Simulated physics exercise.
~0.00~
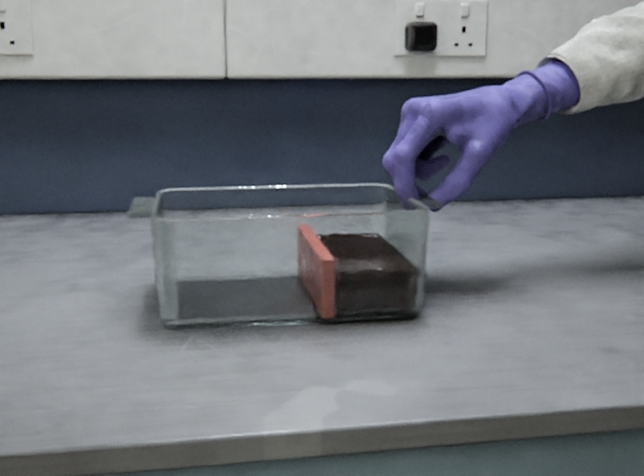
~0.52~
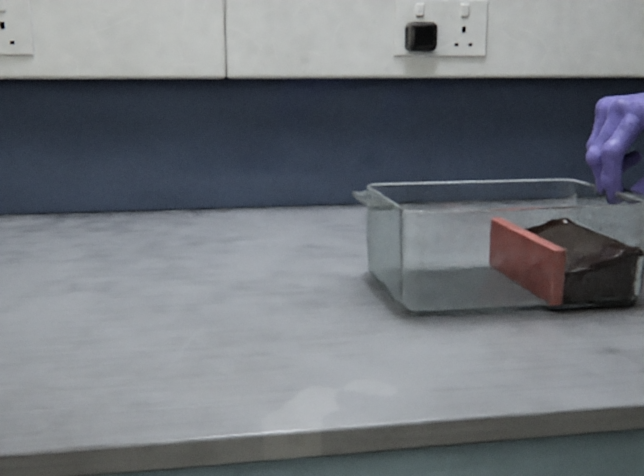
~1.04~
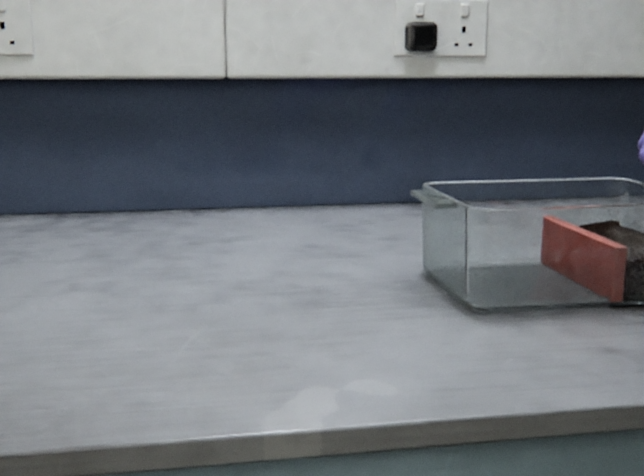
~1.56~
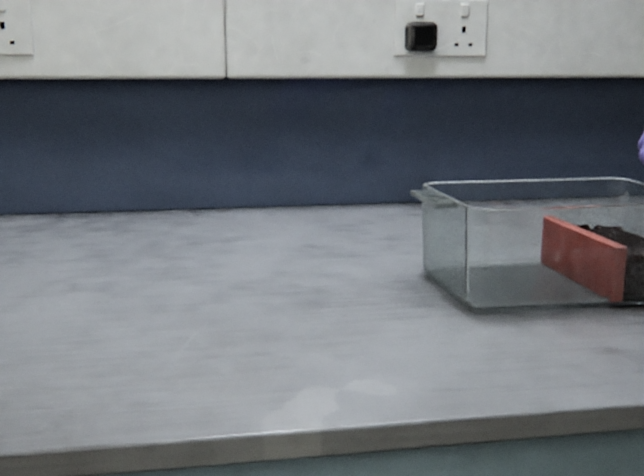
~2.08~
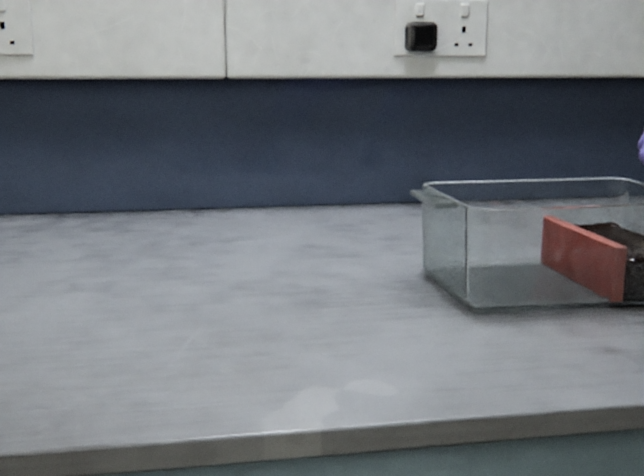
Clear box with dark contents behind a low red wall sliding right along a grey counter beside a purple-gloved hand, then resting partly out of view.
